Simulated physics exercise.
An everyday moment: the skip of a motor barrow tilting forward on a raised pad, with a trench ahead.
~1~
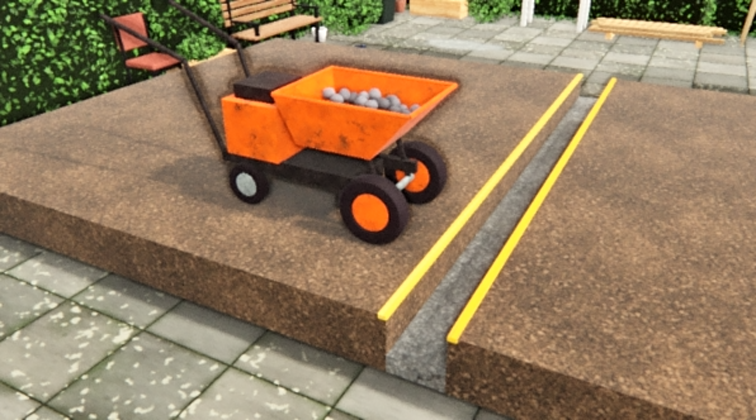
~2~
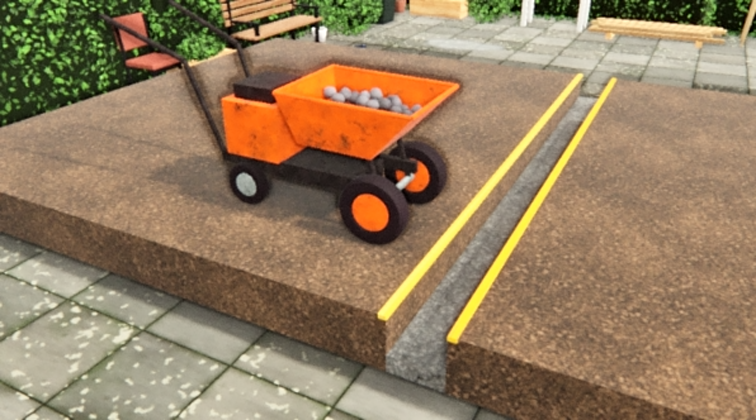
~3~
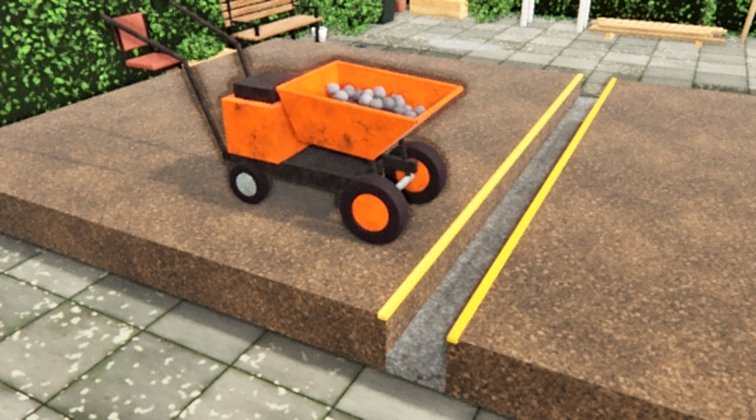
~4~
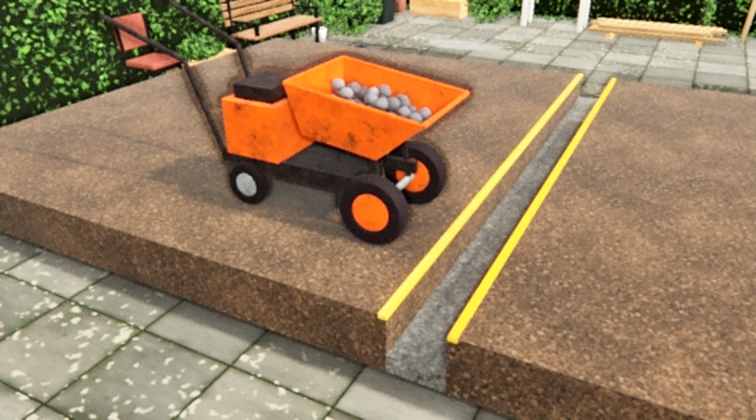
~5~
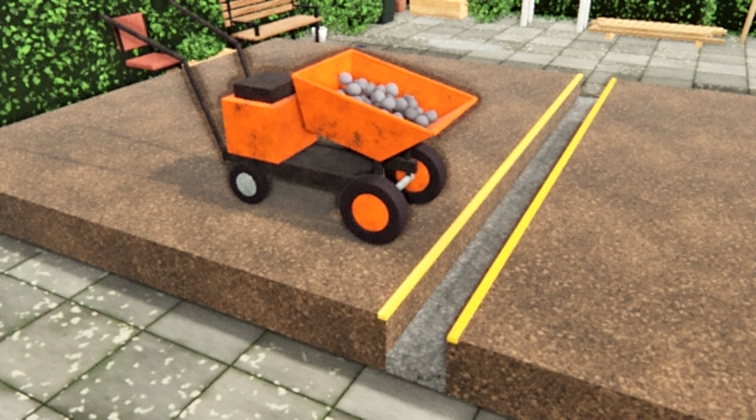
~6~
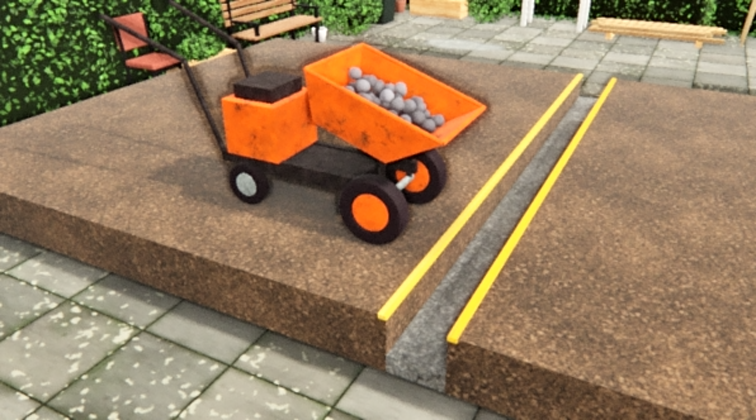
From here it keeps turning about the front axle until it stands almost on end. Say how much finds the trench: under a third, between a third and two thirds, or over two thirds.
It catches under a third.
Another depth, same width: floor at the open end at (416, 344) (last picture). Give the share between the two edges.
About 20 per cent.
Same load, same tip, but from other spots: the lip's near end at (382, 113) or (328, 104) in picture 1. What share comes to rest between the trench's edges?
About 90 and 60 per cent.
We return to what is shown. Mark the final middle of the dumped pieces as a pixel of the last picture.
Close to (534, 246).
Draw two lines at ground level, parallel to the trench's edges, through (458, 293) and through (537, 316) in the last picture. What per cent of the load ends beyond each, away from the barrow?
The first gives 80 %, the second 30 %.
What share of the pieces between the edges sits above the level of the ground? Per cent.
About 5 per cent.
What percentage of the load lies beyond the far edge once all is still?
Close to 75 per cent.
Shortly afterwards, skip tipped steeply; the whole lot in the skip.
Next, skip tipped right over; the bulk in the skip; only a few in or heaped over the trench; near a quarter beyond it.
Some moments later, skip tipped right over; a little in the skip; a little in or heaped over the trench; the bulk beyond it.
In the end, skip tipped right over; only a few in the skip; near a quarter in or heaped over the trench; the bulk beyond it.
